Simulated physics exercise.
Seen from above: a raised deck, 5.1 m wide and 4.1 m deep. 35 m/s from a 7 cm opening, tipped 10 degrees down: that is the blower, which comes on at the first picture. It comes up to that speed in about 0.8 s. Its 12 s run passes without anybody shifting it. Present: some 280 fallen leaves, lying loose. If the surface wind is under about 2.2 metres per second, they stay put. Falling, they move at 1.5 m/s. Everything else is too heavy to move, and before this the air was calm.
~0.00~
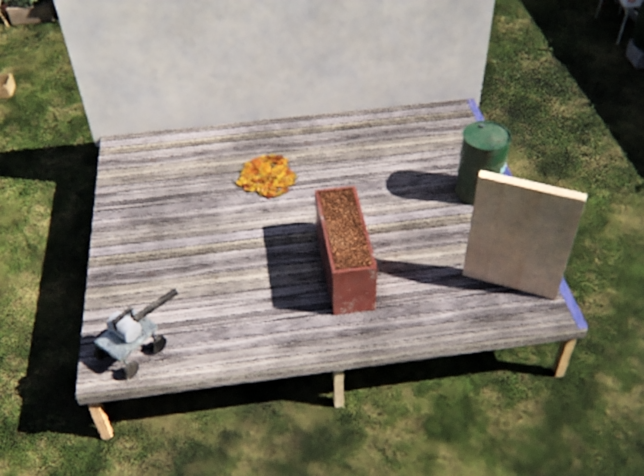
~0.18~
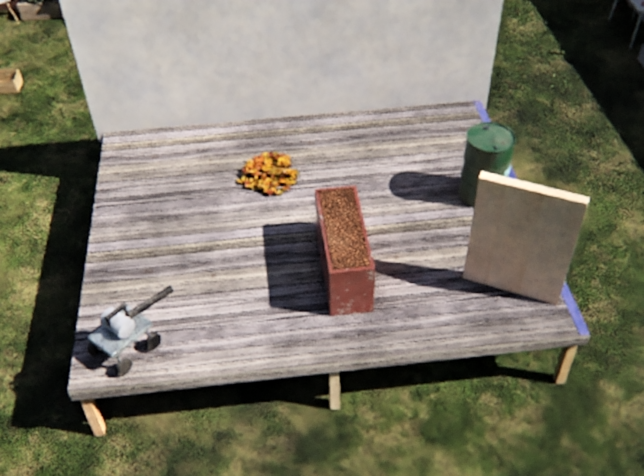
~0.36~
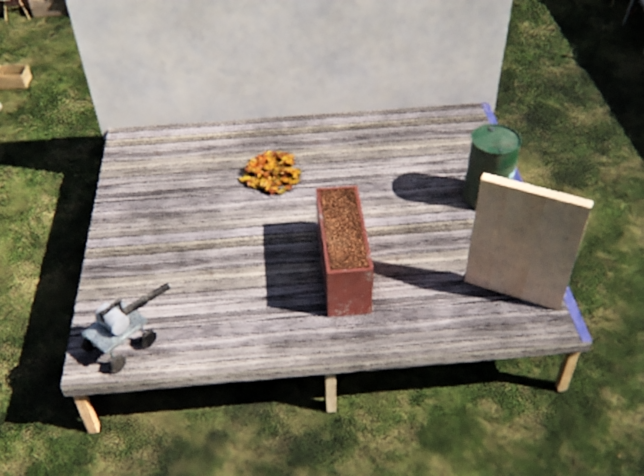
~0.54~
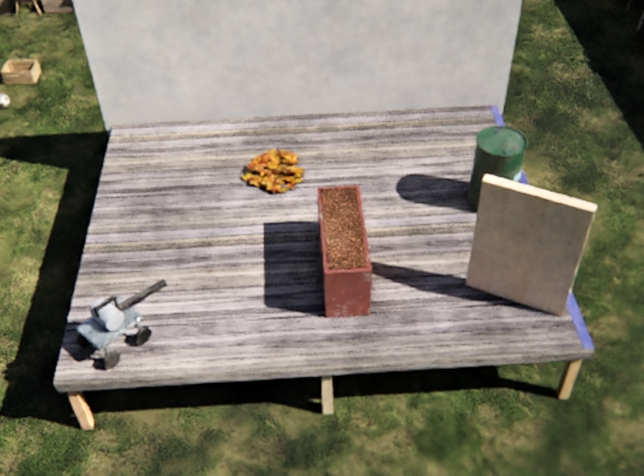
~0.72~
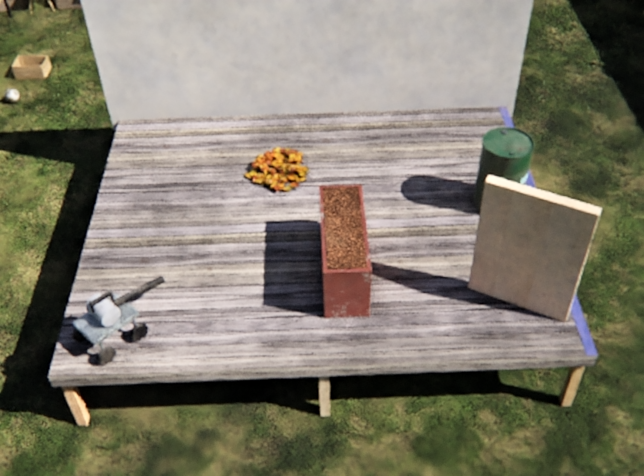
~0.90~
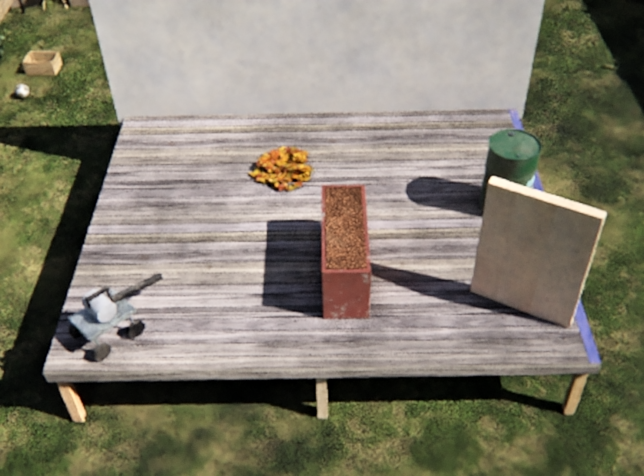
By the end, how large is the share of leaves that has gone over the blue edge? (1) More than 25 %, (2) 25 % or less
2, 25 % or less.
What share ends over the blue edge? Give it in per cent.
0 per cent or so.
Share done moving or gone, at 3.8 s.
It comes out at some 30 %.
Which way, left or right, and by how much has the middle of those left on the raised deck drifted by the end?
It drifted rightward some 0.6 m.
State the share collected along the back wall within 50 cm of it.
It comes to close to 90 per cent.
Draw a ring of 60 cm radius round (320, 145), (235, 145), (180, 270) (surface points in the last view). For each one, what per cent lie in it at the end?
Roughly 50 %, 15 % and 0 %, in that order.
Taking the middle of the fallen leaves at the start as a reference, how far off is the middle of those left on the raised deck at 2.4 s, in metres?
Around 0.8 m away.
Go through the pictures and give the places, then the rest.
In the first frame, the middle of the fallen leaves is near (270, 176), none has stirred yet and the mouth of the blower is at (175, 292).
In the second frame, the middle of the fallen leaves is near (272, 174), none has stirred yet and the blue edge is centred on (526, 198).
In the third frame, the middle of the fallen leaves is near (274, 173), none has stirred yet, the top of a planter is at (343, 227) and the top of a barrel is at (496, 139).
In the fourth frame, the middle of the fallen leaves is near (277, 172) and none has stirred yet.
In the fifth frame, the middle of the fallen leaves is near (282, 170) and none has stirred yet.
In the sixth frame, the middle of the fallen leaves is near (286, 169) and none has stirred yet.
After 2.4 s, 86 % are on the move or not yet settled, 0 % are over the blue edge; the middle of those still in play is near (315, 138).
After 3.8 s, 71 % are on the move or not yet settled, 0 % are over the blue edge; the middle of those still in play is near (324, 124).
After 6.6 s, 53 % are on the move or not yet settled, 0 % are over the blue edge; the middle of those still in play is near (327, 119).
After 12.0 s, at the end, 0 % are over the blue edge; the middle of those still in play is near (330, 117).
